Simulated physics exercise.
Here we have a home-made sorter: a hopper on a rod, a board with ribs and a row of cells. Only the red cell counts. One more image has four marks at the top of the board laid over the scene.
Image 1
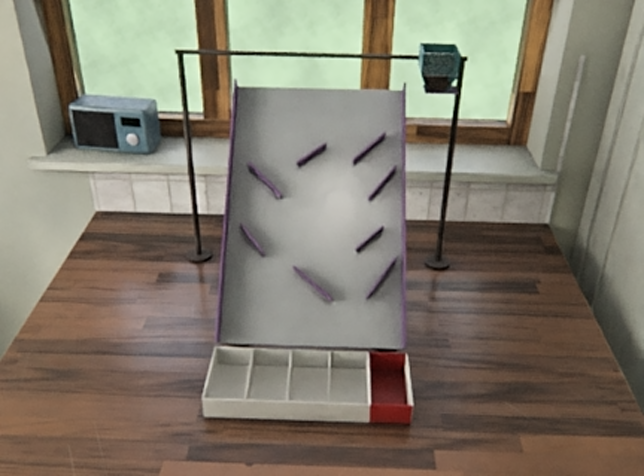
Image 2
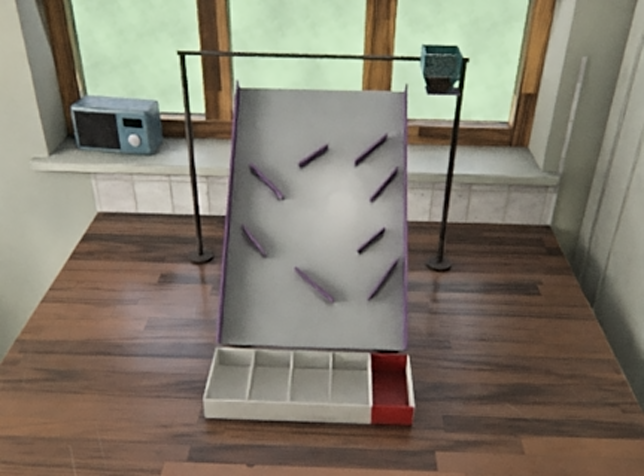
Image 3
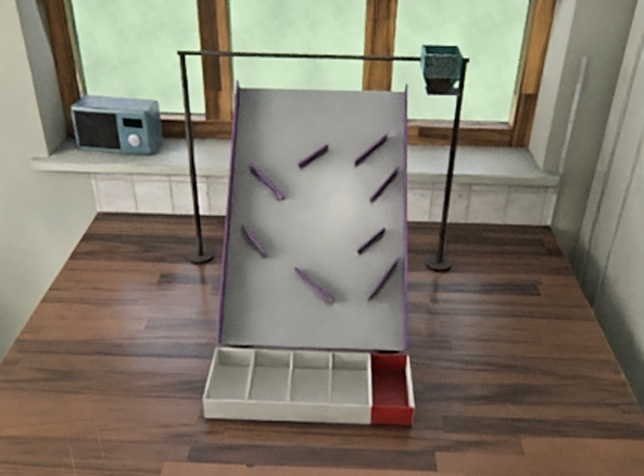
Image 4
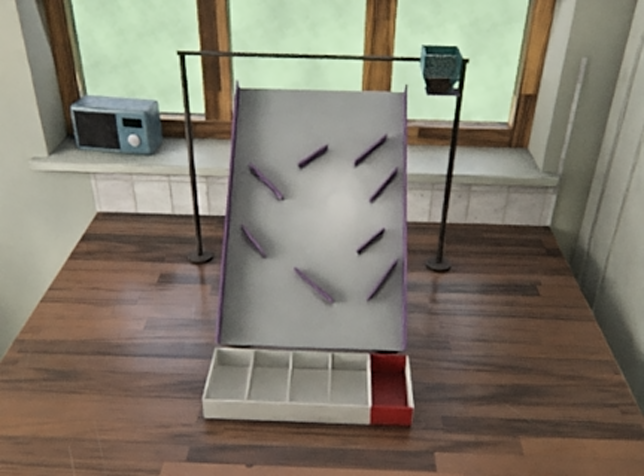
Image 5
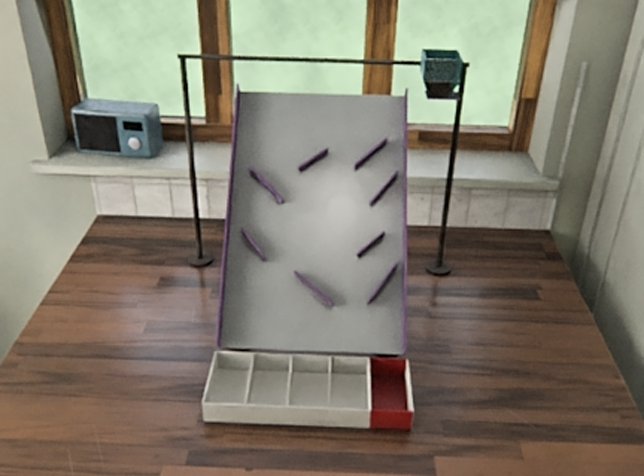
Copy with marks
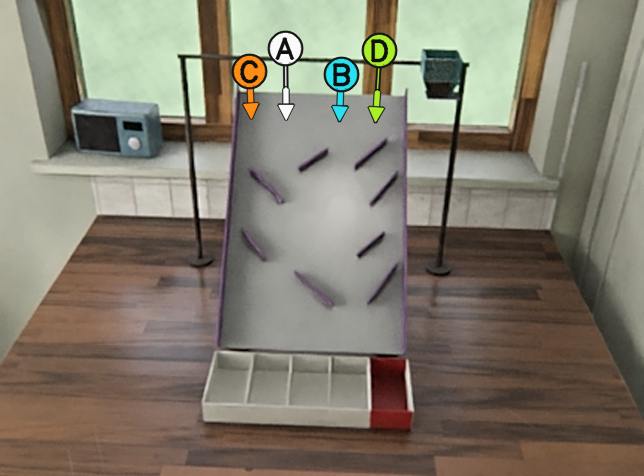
A tilted grey board with purple ribs stands still above a row of cells, one red, beside a small dark hopper on a rod.
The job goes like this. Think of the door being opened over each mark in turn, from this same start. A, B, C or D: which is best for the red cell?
Mark A.
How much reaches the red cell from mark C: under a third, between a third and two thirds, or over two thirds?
It is under a third.
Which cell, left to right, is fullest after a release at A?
The fifth.
On the marked copy, mark A meets the board at (286, 114); mark B meets the board at (339, 115); mark C meets the board at (251, 113); mark D meets the board at (375, 116).
With A, close to two thirds in the red cell, close to a third in other cells.
With B, close to a third in the red cell, close to half in other cells, a small share outside the box.
With C, close to a quarter in the red cell, close to two thirds in other cells, a small share outside the box.
With D, close to half in the red cell, close to half in other cells.
